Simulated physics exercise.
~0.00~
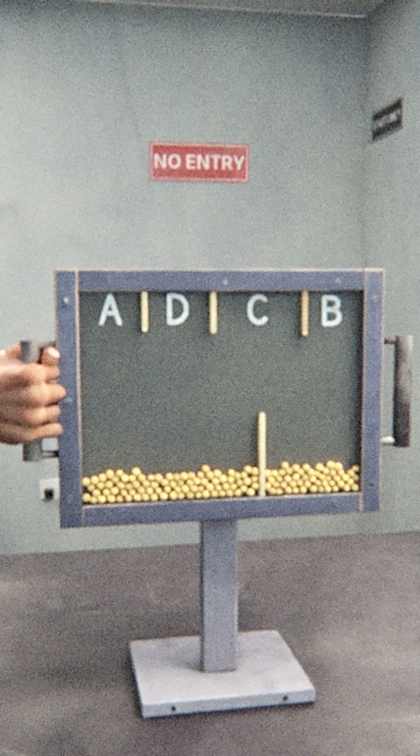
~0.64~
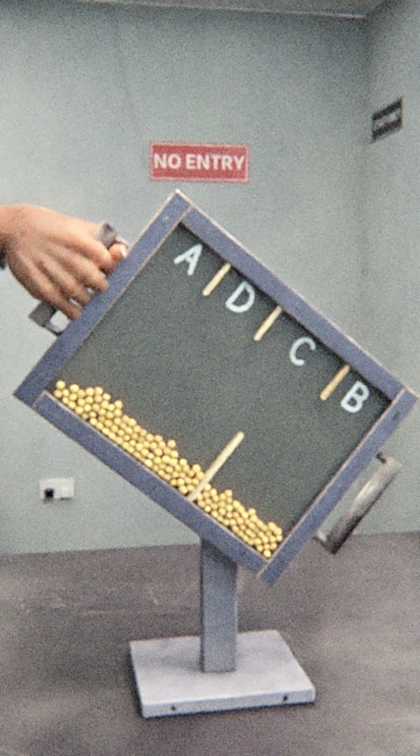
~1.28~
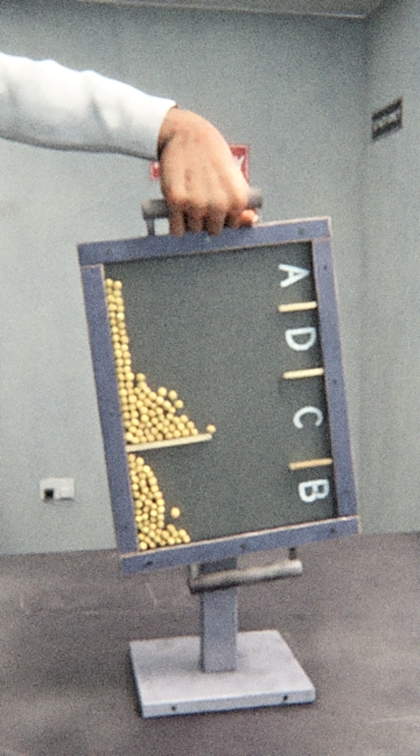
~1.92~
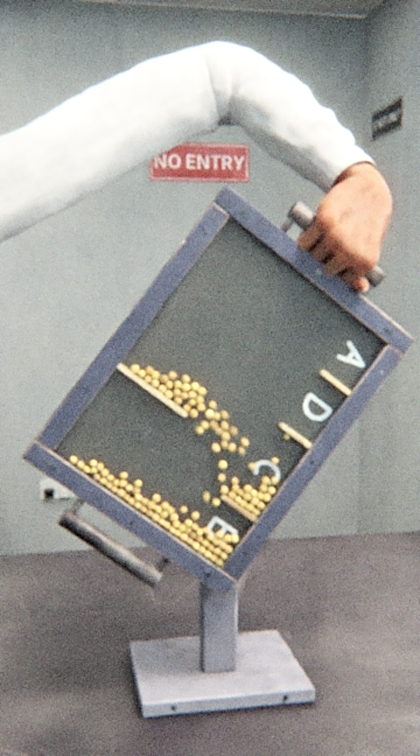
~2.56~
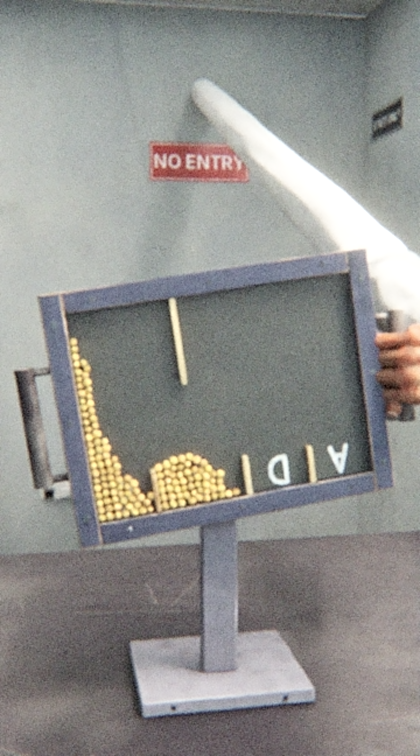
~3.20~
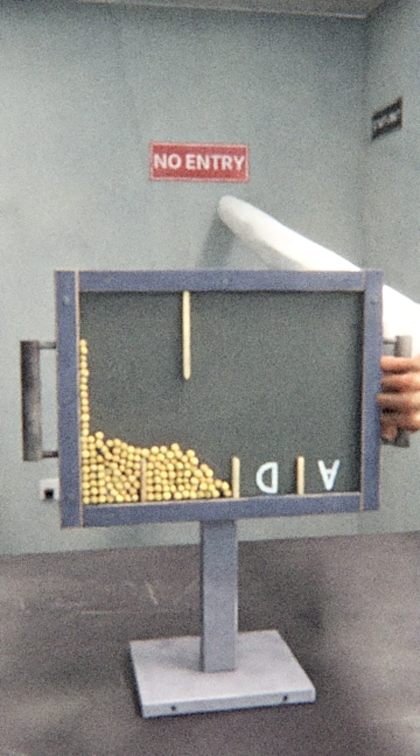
In a plain grey-green room with a red "NO ENTRY" sign, seen from the front, a blue-framed case with a dark back stands on a grey post. Pale letters A, D, C and B line its top between short wooden dividers, and small yellow balls cover its floor around an upright stick. A hand on the left handle swings the case clockwise, and the balls pile against one side and on the stick. As it turns further, they spill towards C and B. The case stops upside down, with balls heaped over those two pockets at lower left, some clinging up the left wall, and D and A empty.
